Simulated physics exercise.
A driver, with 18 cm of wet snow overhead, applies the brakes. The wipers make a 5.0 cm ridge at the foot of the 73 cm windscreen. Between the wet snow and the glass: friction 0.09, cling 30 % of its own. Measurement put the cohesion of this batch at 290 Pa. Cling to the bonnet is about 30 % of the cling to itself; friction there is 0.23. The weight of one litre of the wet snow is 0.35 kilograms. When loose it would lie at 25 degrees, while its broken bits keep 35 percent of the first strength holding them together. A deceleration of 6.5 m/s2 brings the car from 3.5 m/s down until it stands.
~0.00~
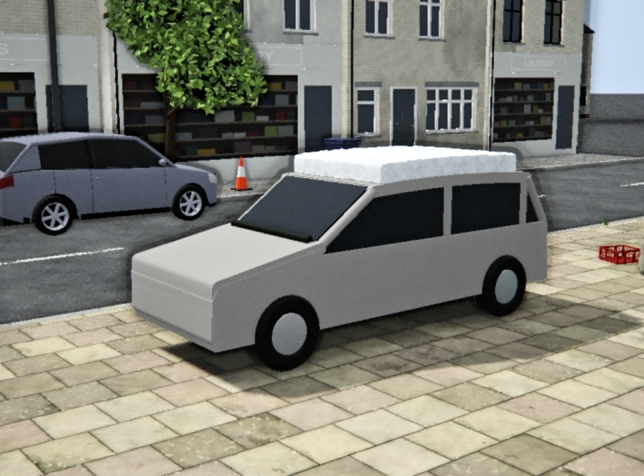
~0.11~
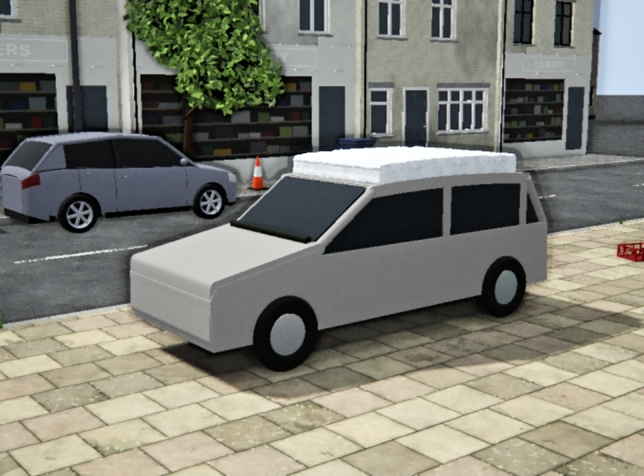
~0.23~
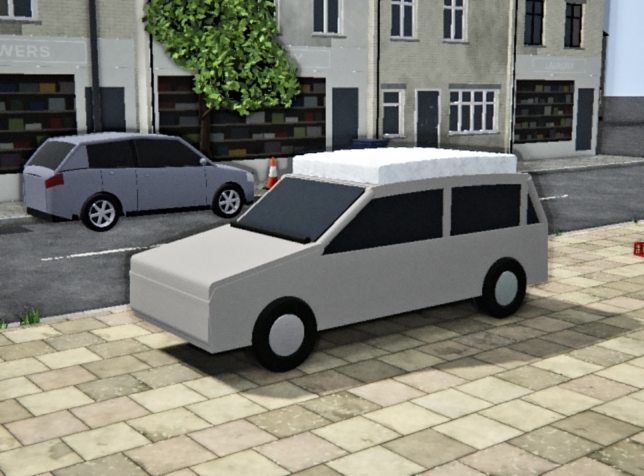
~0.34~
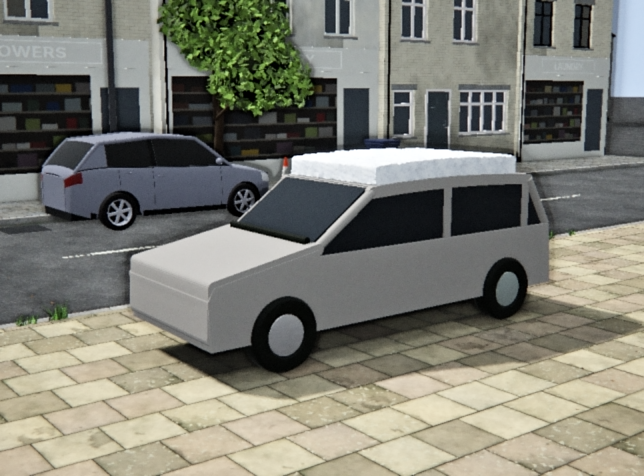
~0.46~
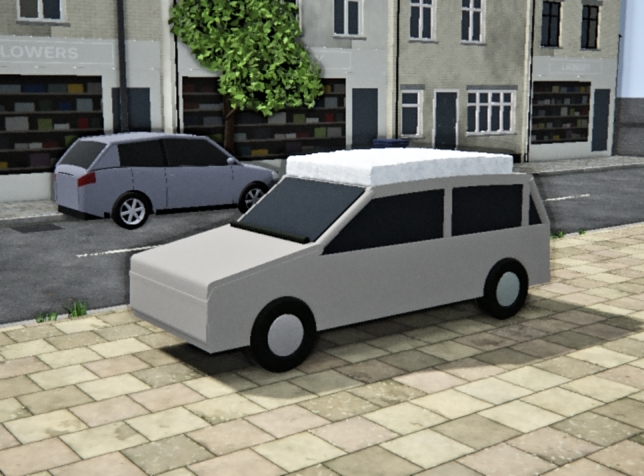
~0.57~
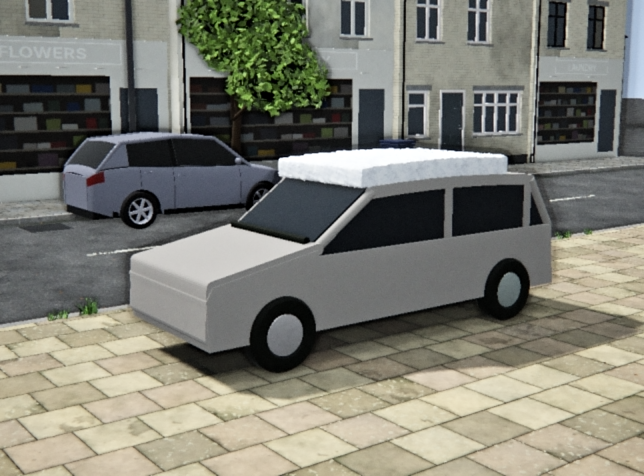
A pale grey estate car with a white slab of wet snow on its roof rolls leftward over paving beside a street, seen from its front left side. Behind it are a parked grey-purple car, an orange cone, a leafy tree and stone shopfronts, with a red crate at right. The camera keeps pace as the car slows, and the snow slides forward slightly in one piece, edging over the windscreen.
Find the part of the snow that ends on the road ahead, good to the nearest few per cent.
Near 6 per cent.
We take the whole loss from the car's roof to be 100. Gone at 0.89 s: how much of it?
Around 80 per cent.
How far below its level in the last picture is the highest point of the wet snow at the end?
Roughly 0 cm.
After 0.89 s, 77 % of the snow is on the roof, 23 % on the glass, 1 % on the bonnet and none has gone off the nose.
After 1.27 s, 72 % of the snow is on the roof, 12 % on the glass, 16 % on the bonnet and none has gone off the nose.
After 1.66 s, 70 % of the snow is on the roof, 13 % on the glass, 15 % on the bonnet and 2 % has gone off the nose.
After 2.04 s, 70 % of the snow is on the roof, 10 % on the glass, 14 % on the bonnet and 6 % has gone off the nose.
After 2.40 s, at the end, 70 % of the snow is on the roof, 10 % on the glass, 14 % on the bonnet and 6 % has gone off the nose.
